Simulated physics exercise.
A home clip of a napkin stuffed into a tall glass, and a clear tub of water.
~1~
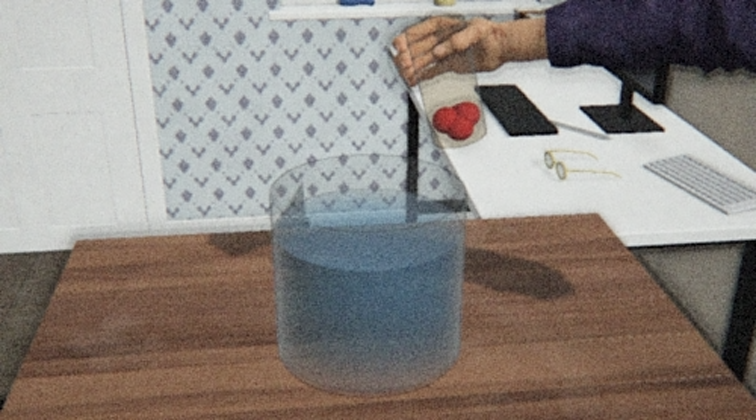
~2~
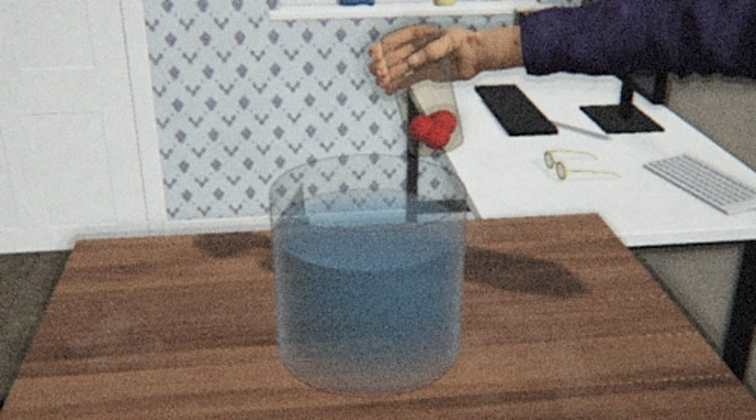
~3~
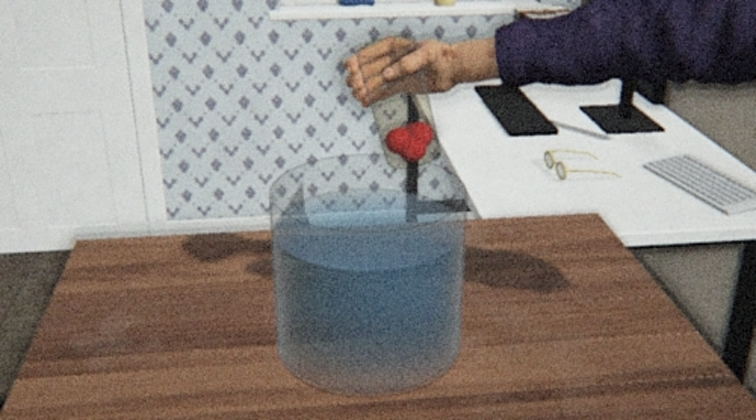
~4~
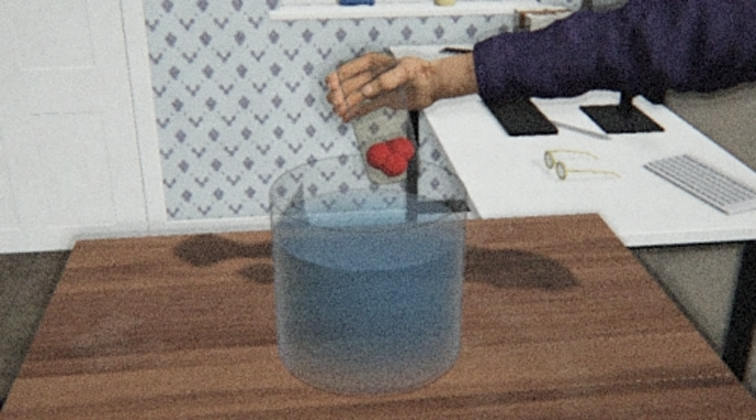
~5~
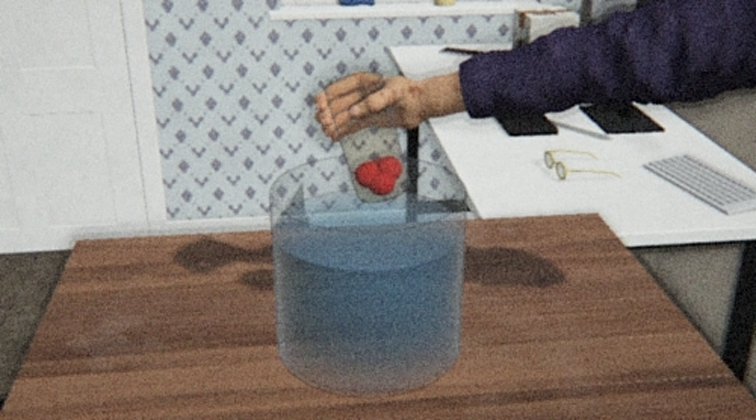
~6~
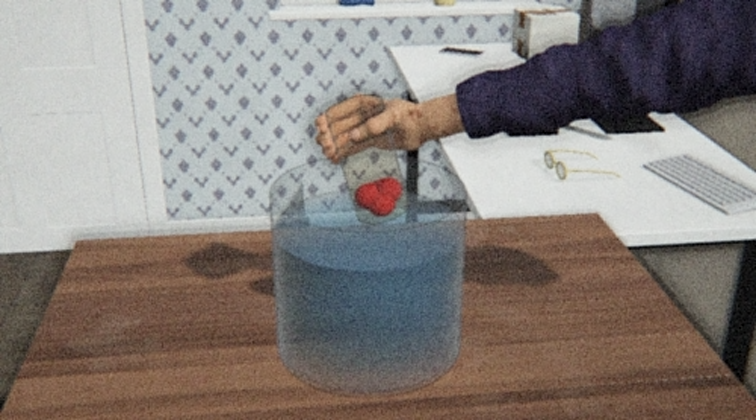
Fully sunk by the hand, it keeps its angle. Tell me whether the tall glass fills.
The tall glass fills.
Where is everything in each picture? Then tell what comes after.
Tall glass (447, 79) mouth up; above the clear tub, in the first frame.
Tall glass (423, 88) mouth up; napkin (434, 130); coming down, in the second frame.
Tall glass (399, 100) mouth up; lower, in the third frame.
Tall glass (380, 116) mouth up; napkin (391, 158); lower still, in the fourth frame.
Tall glass (368, 135) mouth up; close to the surface, in the fifth frame.
Tall glass (368, 157) mouth up; napkin (380, 197); just over the surface, in the sixth frame.
Soon after, the tall glass enters the water.
Later, water pours in as the air escapes.
In the end, the tall glass is under, flooded, and the napkin is wet.
